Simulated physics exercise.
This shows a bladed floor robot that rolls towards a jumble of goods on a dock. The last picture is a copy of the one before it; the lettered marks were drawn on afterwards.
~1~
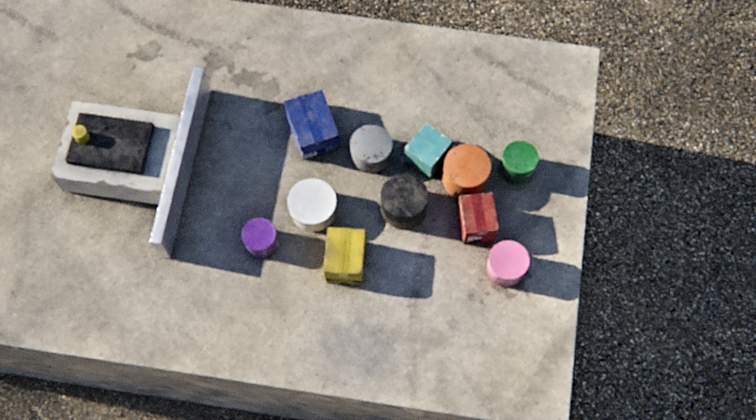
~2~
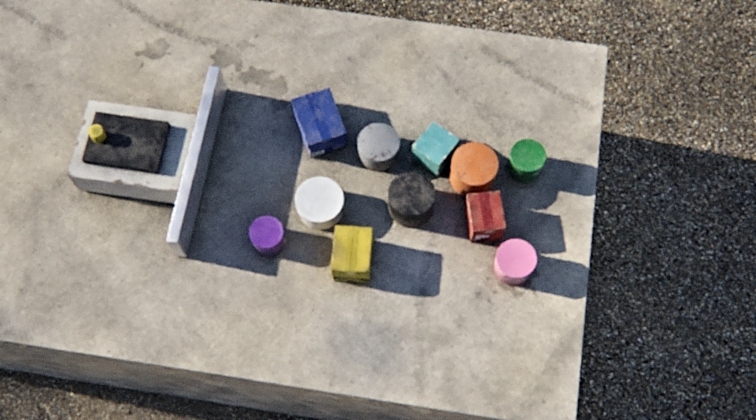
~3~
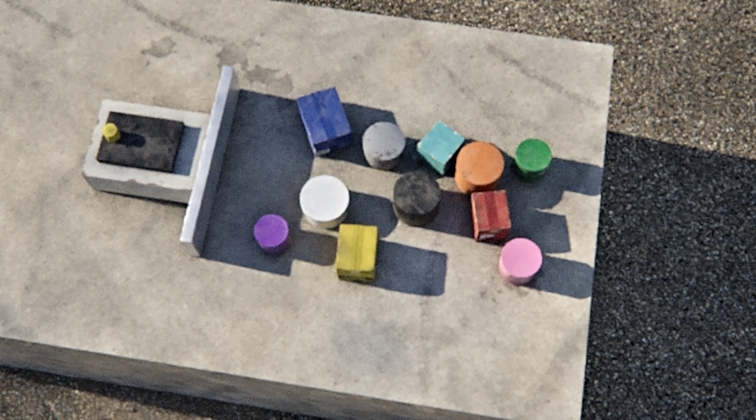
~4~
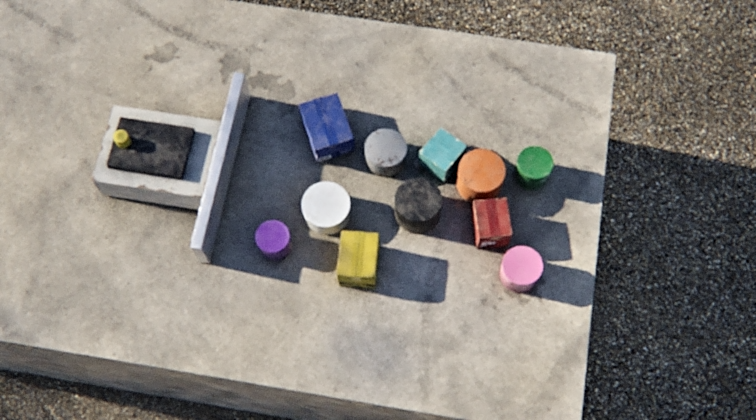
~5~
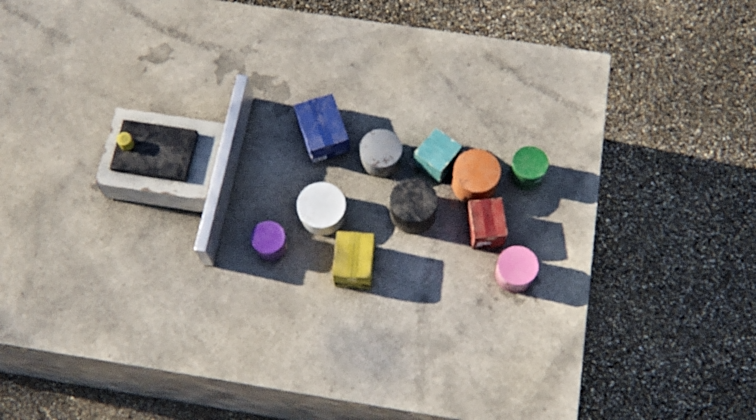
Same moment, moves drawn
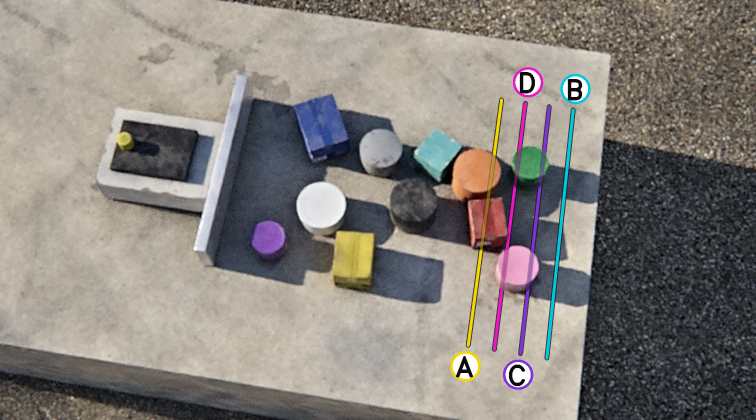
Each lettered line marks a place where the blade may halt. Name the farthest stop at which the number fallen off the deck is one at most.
A is the last line within the limit.
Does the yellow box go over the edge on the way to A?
No.
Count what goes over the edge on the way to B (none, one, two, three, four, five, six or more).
Six or more.
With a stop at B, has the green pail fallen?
Yes.
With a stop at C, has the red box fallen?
Yes.
On the copy, A at (486, 217); B at (561, 228); C at (536, 224); D at (511, 220).
On A. First, robot (252, 164); yellow box (360, 262); purple pail (328, 249).
Then, robot (346, 178); green pail (560, 169); orange canister (524, 185).
Finally, robot (420, 189); green pail (602, 159); orange canister (592, 194); none fallen.
By contrast, B drops six; C drops five; D drops two.
